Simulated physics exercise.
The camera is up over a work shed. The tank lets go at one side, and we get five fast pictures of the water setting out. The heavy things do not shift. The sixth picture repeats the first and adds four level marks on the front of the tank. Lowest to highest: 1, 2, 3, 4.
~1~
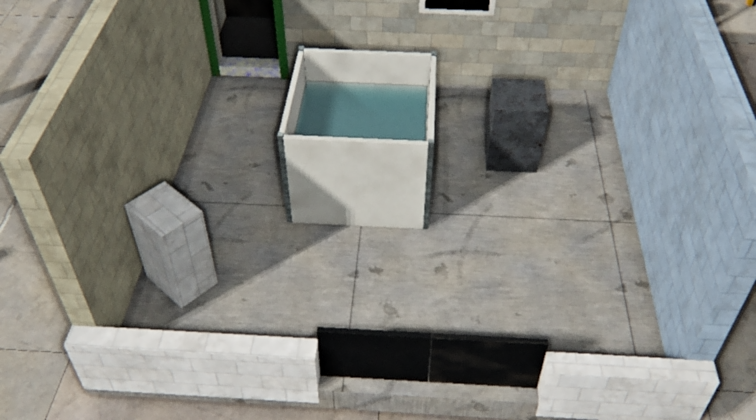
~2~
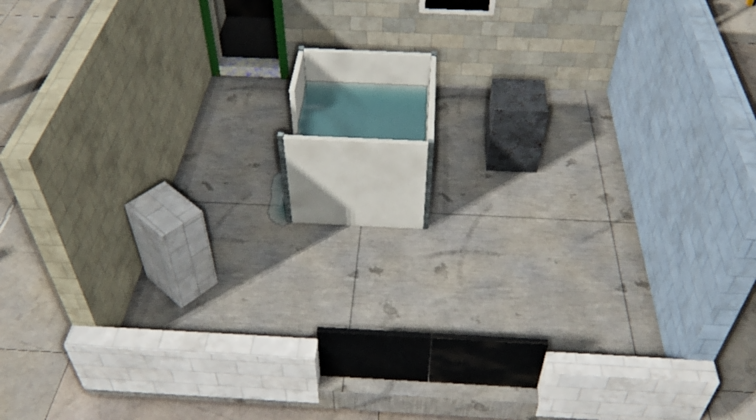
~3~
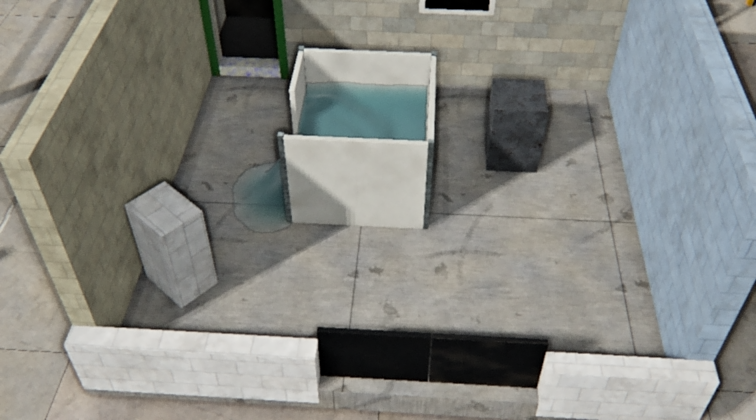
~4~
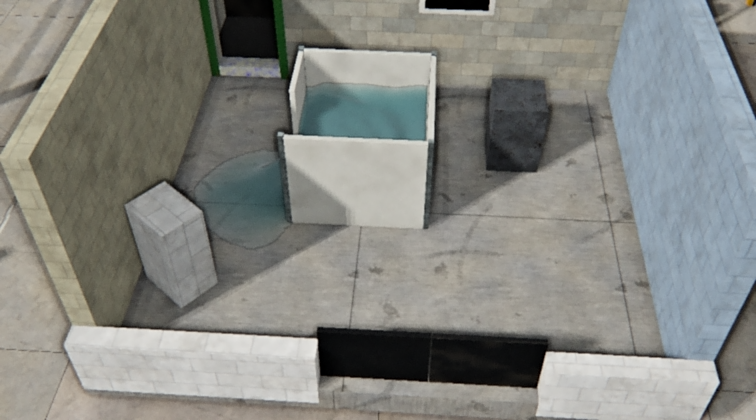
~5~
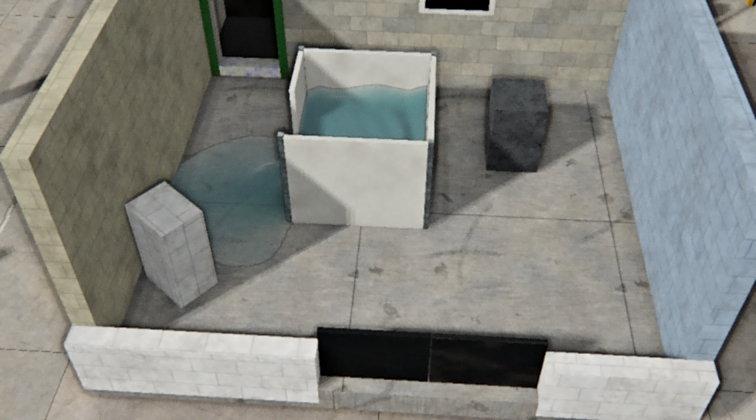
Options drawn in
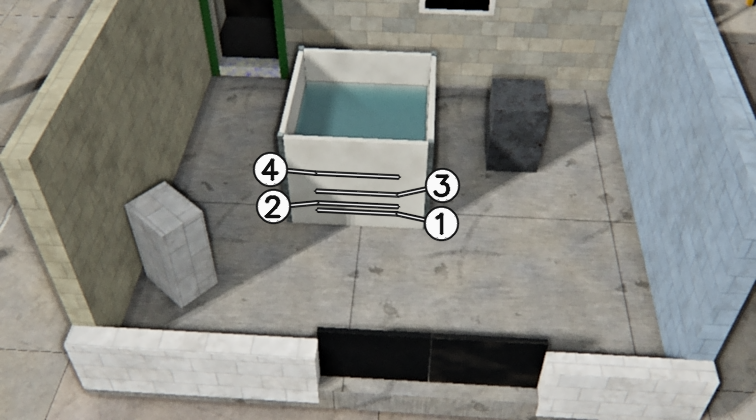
The clip opens on a walled concrete yard where a white square tank holds still, blue-green water between a pale block and a dark one. The tank's left side opens, and water emerges at its base, then spreads leftward across the floor in a widening, rounded sheet, reaching the pale block.
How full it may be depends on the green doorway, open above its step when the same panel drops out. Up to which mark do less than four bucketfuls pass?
The limit is 3.
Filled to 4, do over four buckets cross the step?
Yes, that goes wrong.
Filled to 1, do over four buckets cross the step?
No, that is safe.
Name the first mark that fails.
Here it is mark 4.
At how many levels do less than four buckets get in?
Three.
On the marked copy, 1 at (357, 211); 2 at (357, 204); 3 at (357, 193); 4 at (356, 175); from the bottom up 1, 2, 3, 4.
Choosing 1, nothing gets over.
Choosing 2, nothing gets over.
Choosing 3, a bucket or two gets in.
Choosing 4, about 11 bucketfuls get in.
